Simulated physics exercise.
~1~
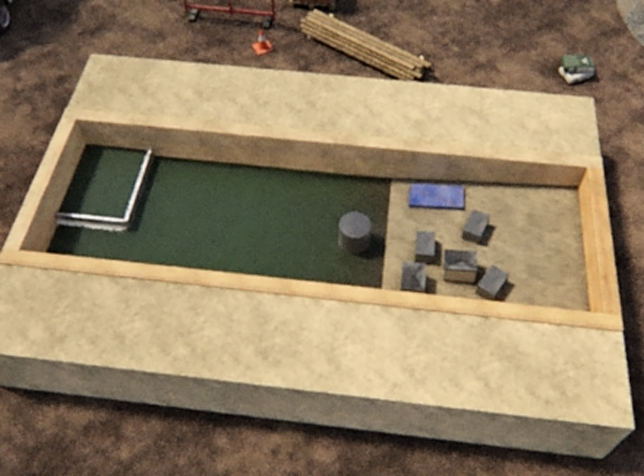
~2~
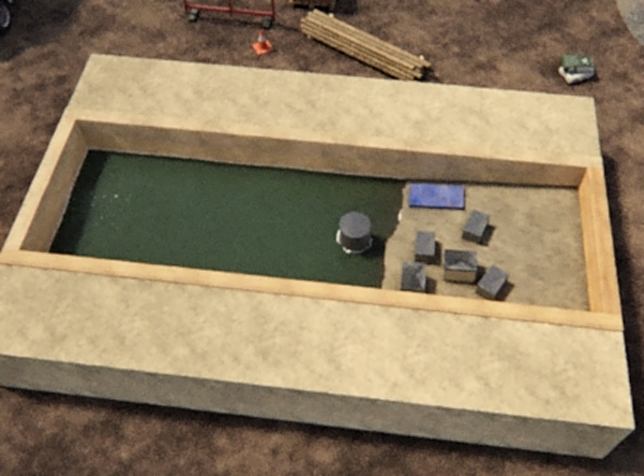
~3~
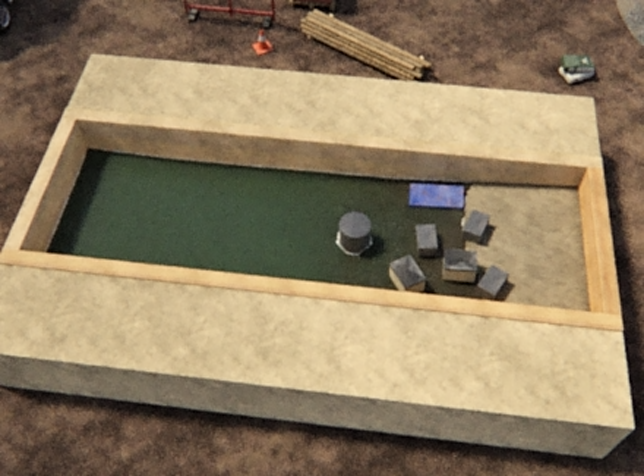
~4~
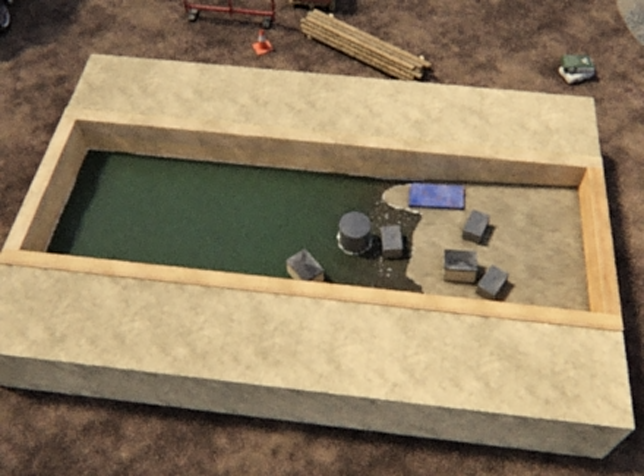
The video shows dark green water spreading from the left of a walled basin after a corner barrier disappears, washing around a grey cylinder and several grey boxes on a sandy slope, then drawing back, leaving two boxes shifted left while the blue float stays in place.
